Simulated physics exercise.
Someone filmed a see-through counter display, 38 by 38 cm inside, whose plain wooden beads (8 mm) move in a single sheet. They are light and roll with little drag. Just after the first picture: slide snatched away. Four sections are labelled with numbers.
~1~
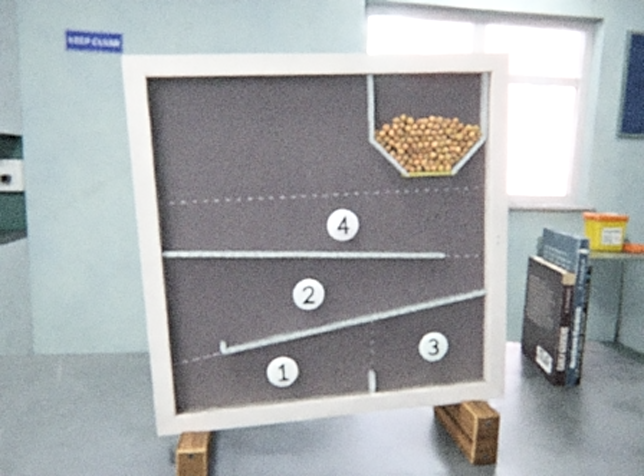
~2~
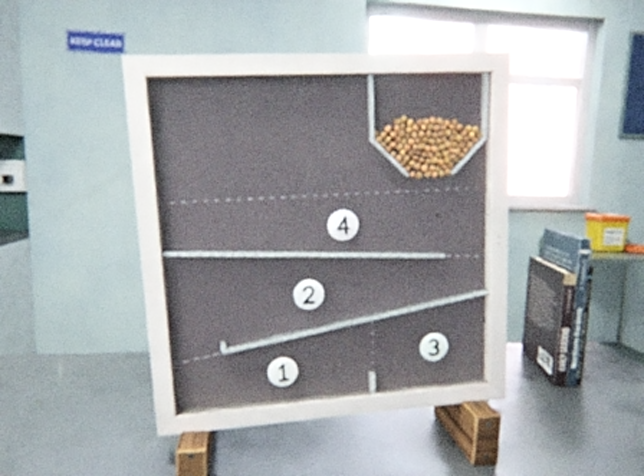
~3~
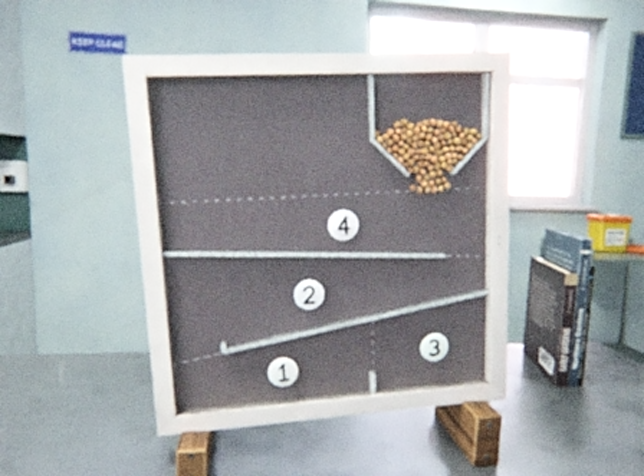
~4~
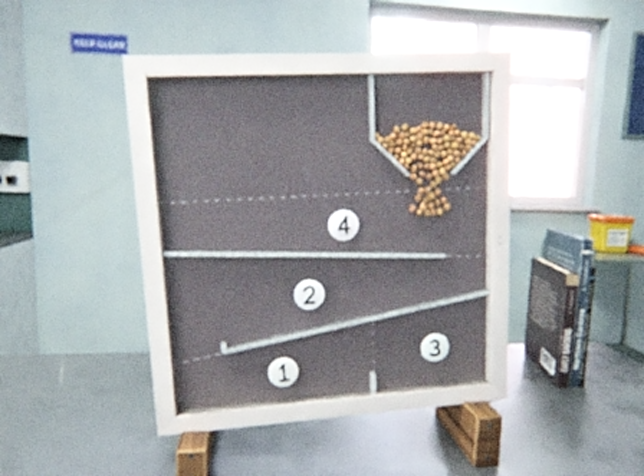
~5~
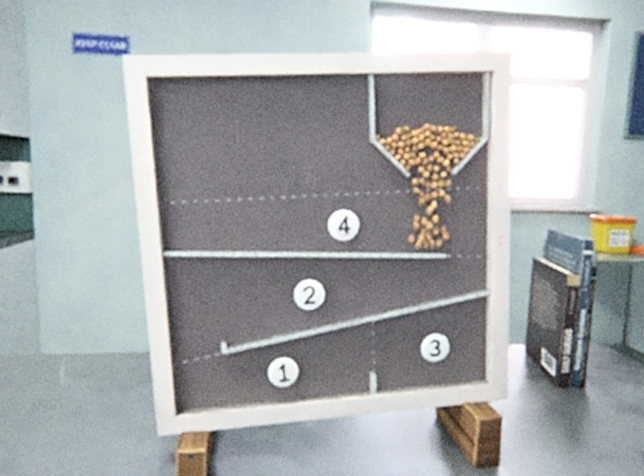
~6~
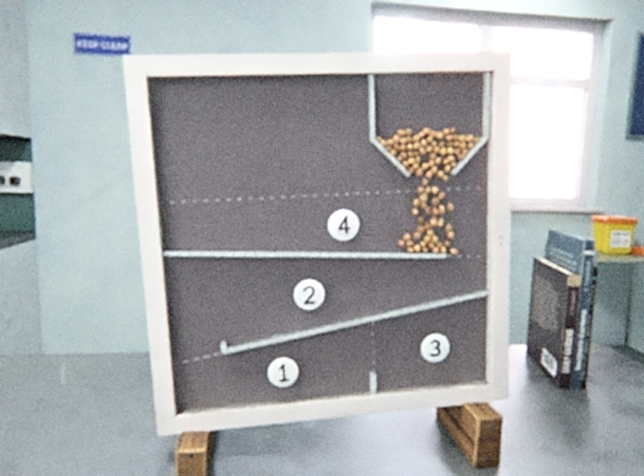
Wooden beads pouring from a funnel at the upper right of a framed board, landing and spreading on the ledge below.
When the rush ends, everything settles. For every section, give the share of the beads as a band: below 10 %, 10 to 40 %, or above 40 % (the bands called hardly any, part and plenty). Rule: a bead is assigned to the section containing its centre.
No. 1: Below 10 %; 2: Above 40 %; 3: Below 10 %; 4: Above 40 %.
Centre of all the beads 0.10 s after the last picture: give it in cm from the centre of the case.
11 cm right, 4 cm above.
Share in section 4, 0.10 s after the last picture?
55 %.
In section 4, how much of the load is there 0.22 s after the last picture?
It comes to close to 65 percent.
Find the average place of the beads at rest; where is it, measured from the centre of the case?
The middle sits around 4 cm right of it and 5 cm below it.
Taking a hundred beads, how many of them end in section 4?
About 45 %.
Then, 0.10 s after the last picture, the beads' middle is 11 cm right of and 4 cm above the centre; no. 2, 10 %, no. 4, 55 %.
Then, 0.22 s after the last picture, the beads' middle is 11 cm right of and level with the centre; no. 2, 30 %, no. 4, 65 %.
Then, 0.45 s after the last picture, the beads' middle is 9 cm right of and 3 cm below the centre; no. 2, 50 %, no. 4, 50 %.
At rest 1.7 s after the last picture, no. 1, 0 %, no. 2, 55 %, no. 3, 0 %, no. 4, 45 %.
